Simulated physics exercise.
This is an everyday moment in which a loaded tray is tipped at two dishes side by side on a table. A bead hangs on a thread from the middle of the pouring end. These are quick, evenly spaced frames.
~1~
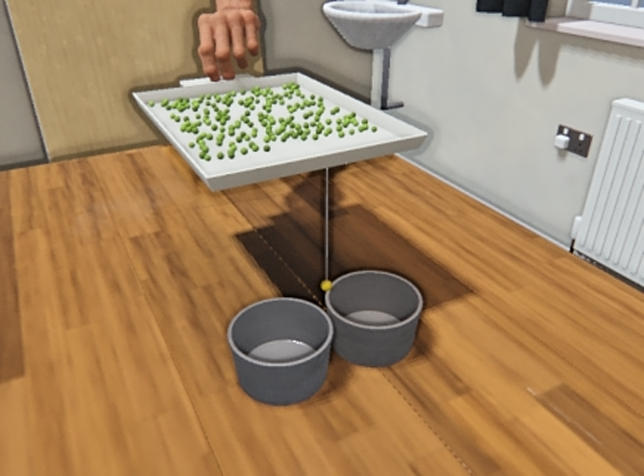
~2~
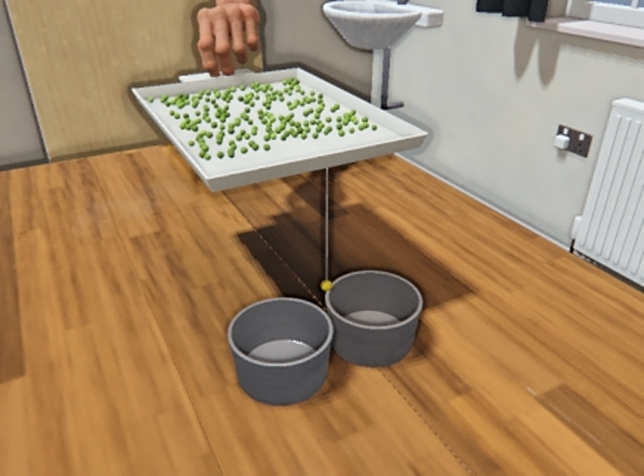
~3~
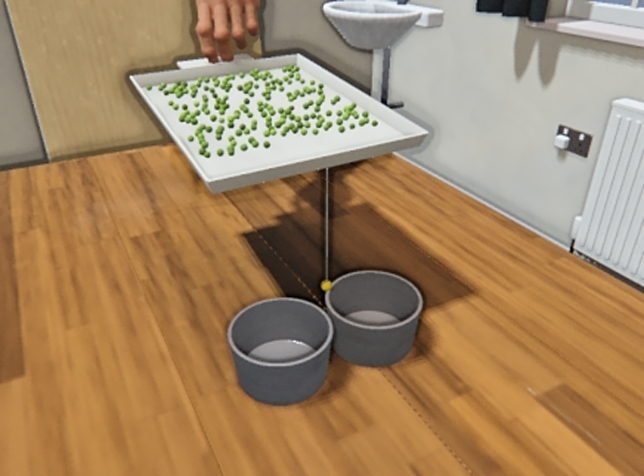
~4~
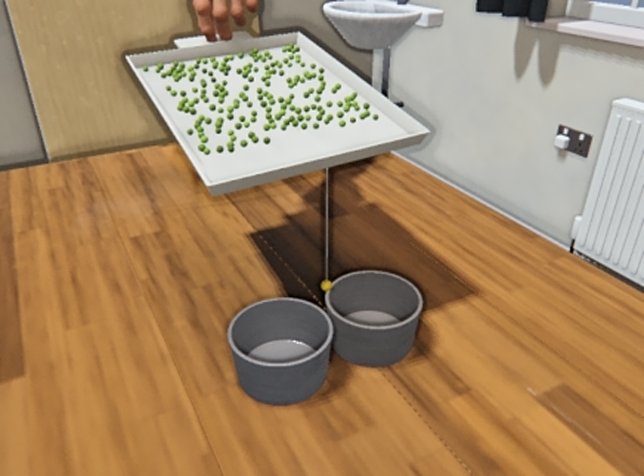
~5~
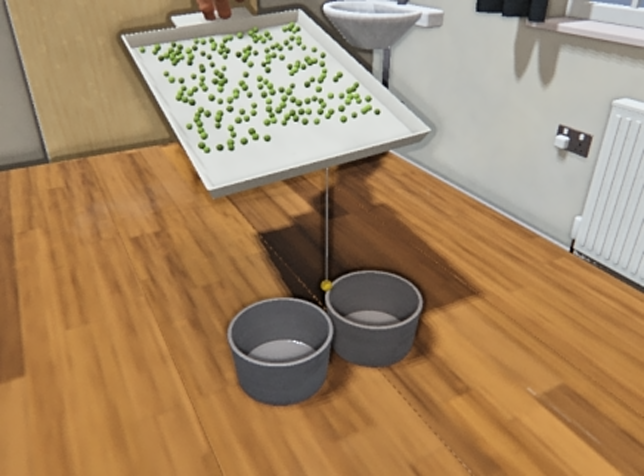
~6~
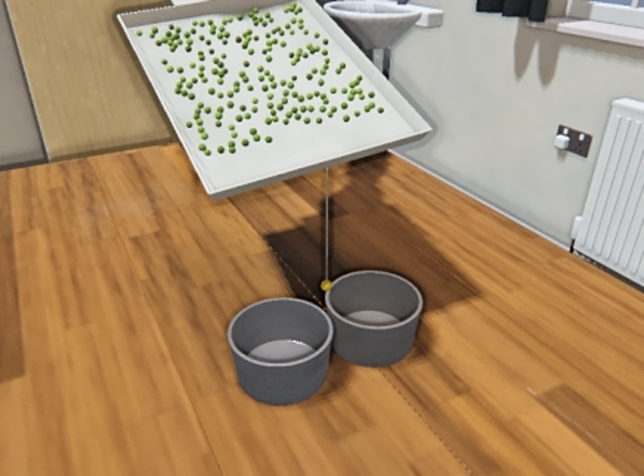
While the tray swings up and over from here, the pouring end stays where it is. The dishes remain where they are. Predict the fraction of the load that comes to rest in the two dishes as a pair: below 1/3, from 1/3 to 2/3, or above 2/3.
From 1/3 to 2/3.
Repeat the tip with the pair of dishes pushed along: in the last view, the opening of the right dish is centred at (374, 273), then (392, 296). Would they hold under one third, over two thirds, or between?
For the first spot it's less than a third, and for the next one it's between a third and two thirds.
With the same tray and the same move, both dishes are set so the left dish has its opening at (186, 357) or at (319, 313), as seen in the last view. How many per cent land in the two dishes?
60 and 20 in a hundred.
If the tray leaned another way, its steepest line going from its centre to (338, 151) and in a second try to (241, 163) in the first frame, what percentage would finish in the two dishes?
It comes to about 50 per cent the first time and about 30 per cent the second.
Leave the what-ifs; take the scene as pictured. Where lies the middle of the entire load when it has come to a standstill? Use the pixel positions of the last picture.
Near (279, 384).
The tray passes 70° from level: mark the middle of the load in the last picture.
Somewhere about (272, 237).
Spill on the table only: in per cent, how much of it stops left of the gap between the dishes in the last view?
Near 70 in a hundred.
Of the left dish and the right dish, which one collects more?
You'll find more in the left of the two at the end.
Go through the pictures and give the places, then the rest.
The first picture shows corners of the pouring end at (211, 174) and (421, 133), level; middle of the load at (261, 115), dried peas; left dish at (303, 378); right dish at (399, 341); bead on its thread at (327, 286).
The second picture shows corners of the pouring end at (211, 175) and (421, 133), level; middle of the load at (261, 112).
The third picture shows corners of the pouring end at (211, 177) and (421, 131), tipped barely, lowest at the left corner; middle of the load at (260, 104).
The fourth picture shows corners of the pouring end at (212, 181) and (422, 130), tipped a little, lowest at the left corner; middle of the load at (260, 91).
The fifth picture shows corners of the pouring end at (212, 184) and (424, 128), tipped clearly, lowest at the left corner; middle of the load at (260, 79).
The sixth picture shows corners of the pouring end at (213, 188) and (425, 127), tipped clearly, lowest at the left corner; middle of the load at (261, 69), most on the move; left dish at (303, 378); right dish at (399, 341).
Soon after the last picture, tray tipped steeply; about a third on the tray; a small part in the left dish; a stray few in the right dish; a stray few outside both; about half in the air.
A little later, tray tipped past a quarter turn; about half in the left dish; a stray few in the right dish; about a third outside both; a small part in the air.
Later still, tray tipped past a quarter turn; about half in the left dish; a stray few in the right dish; about half outside both.
At rest, tray tipped past a quarter turn; about half in the left dish; a stray few in the right dish; about half outside both.
